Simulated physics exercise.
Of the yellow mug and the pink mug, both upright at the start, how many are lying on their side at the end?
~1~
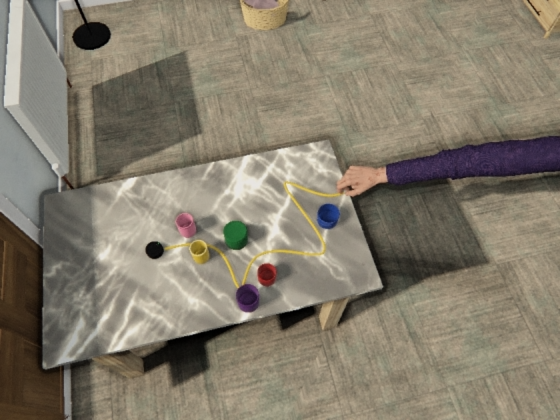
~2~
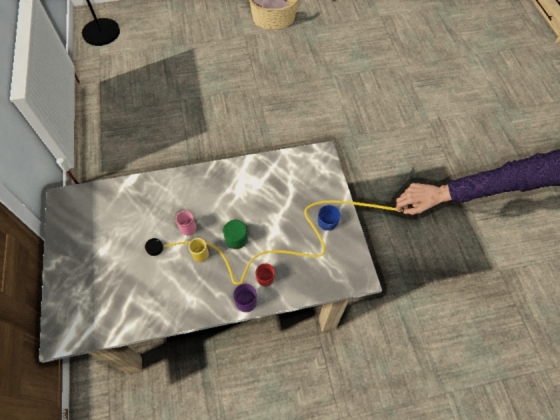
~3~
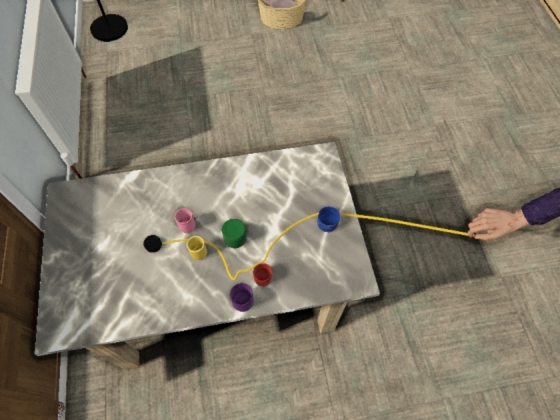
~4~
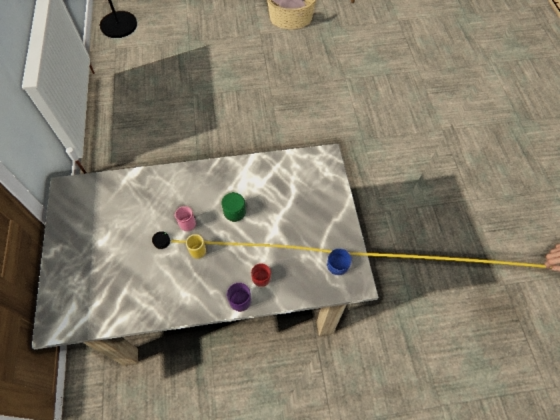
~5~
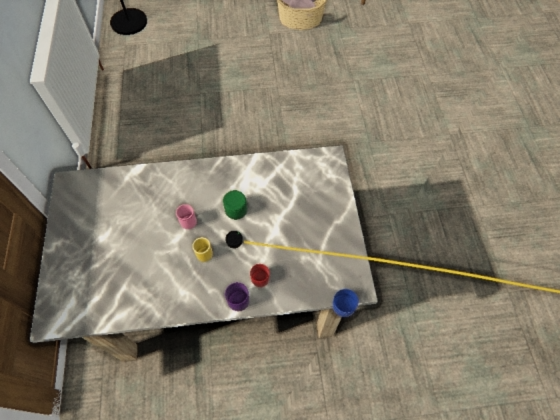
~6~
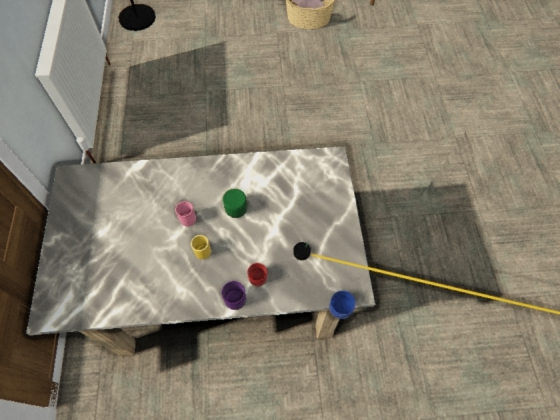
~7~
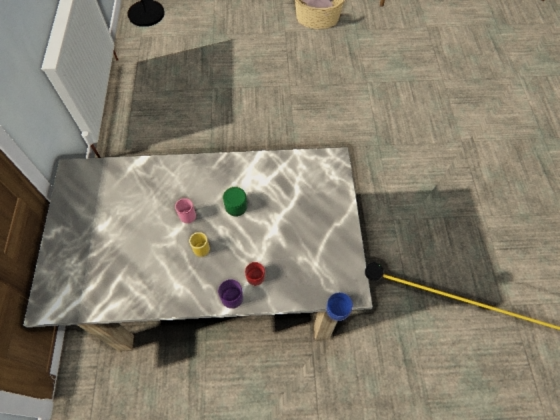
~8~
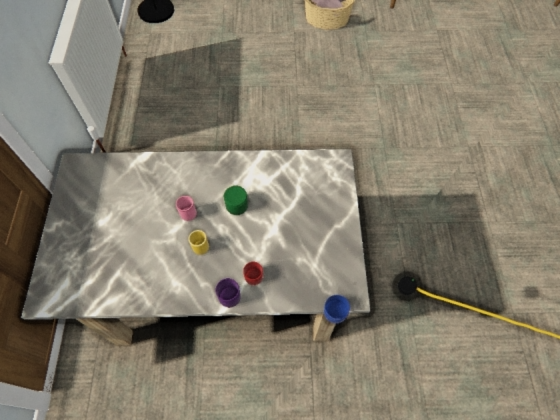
None of them are. The yellow mug and the pink mug are both still standing upright on the table.
Yellow lead pulled right by a hand, sweeping blue cup and green tub aside before dragging a black reel off the table.
